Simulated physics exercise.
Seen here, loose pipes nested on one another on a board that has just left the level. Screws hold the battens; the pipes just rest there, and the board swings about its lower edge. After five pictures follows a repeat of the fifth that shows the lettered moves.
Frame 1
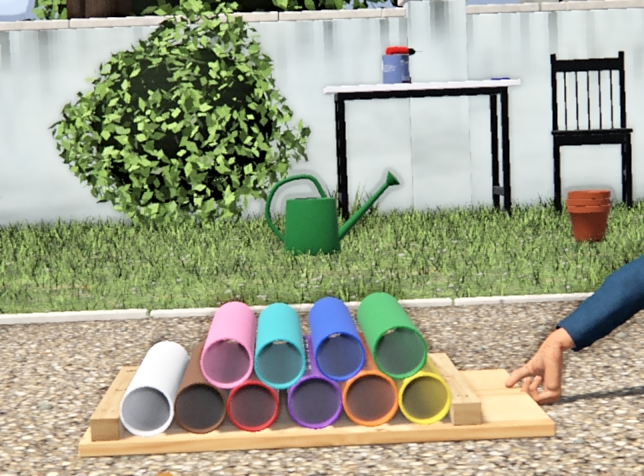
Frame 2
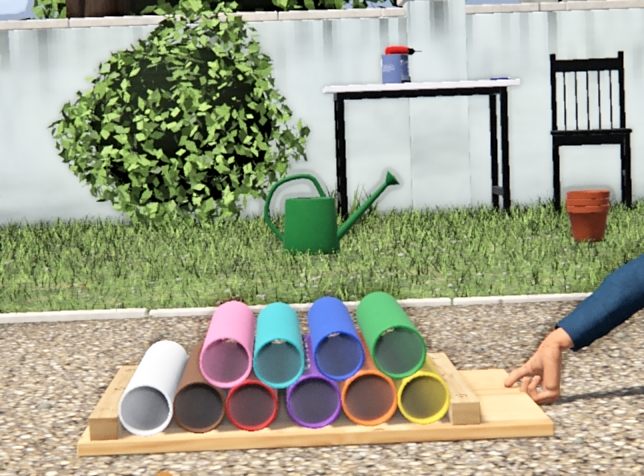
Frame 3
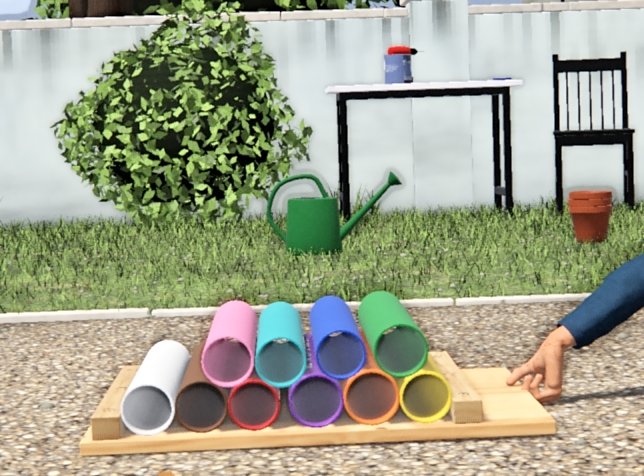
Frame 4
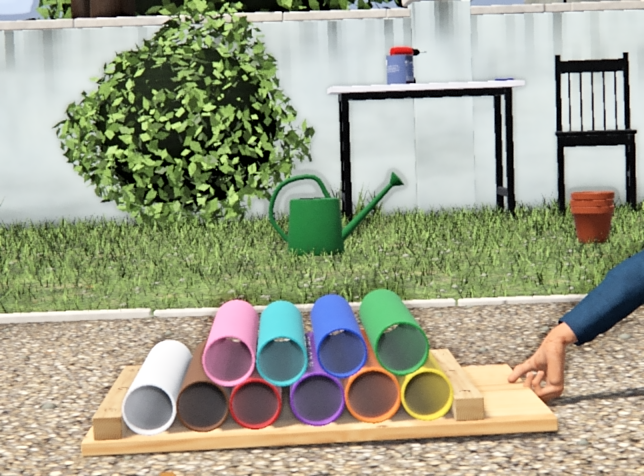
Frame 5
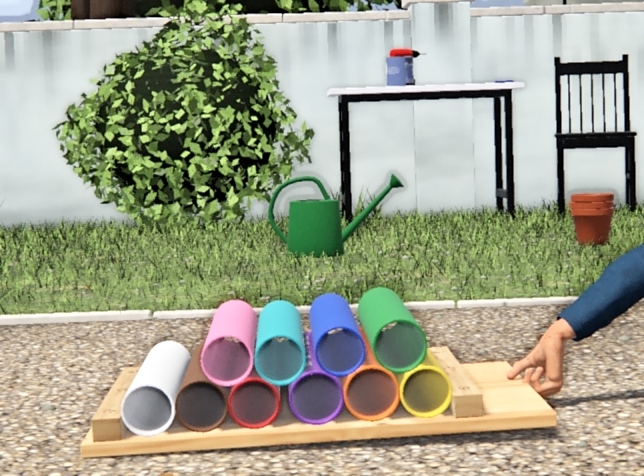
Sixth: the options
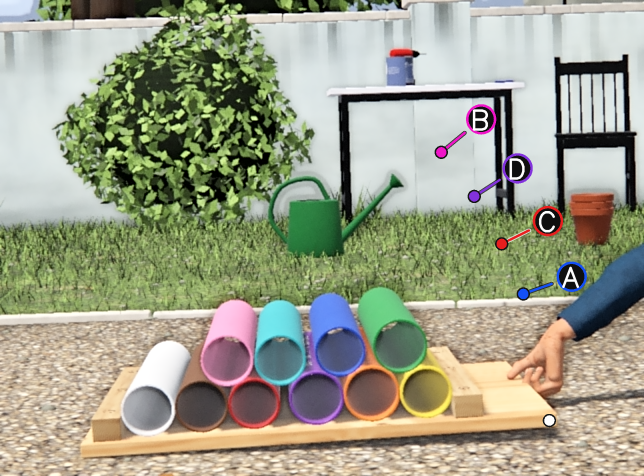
A stack of coloured pipes barely moves on a wooden board set on gravel, the view shifting only slightly, while a hand at the right keeps its fingers on the board's end, with a green watering can behind.
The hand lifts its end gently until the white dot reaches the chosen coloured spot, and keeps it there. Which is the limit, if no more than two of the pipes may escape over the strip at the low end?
Raise it to C.
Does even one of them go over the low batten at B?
Yes.
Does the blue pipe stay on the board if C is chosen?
Yes, with C.
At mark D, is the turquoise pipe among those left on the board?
No.
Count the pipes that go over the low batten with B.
With B, four.
On the marked copy, A at (523, 294); B at (441, 152); C at (502, 244); D at (474, 197); the white dot at (550, 421).
Taking C. A third of the way, board at 15°.
Two thirds of the way, board at 24°.
When it is over, board at 24°, none over the low batten.
As for the rest, A none over the low batten; B four over the low batten (blue, pink, turquoise, green); D three over the low batten (blue, pink, turquoise).
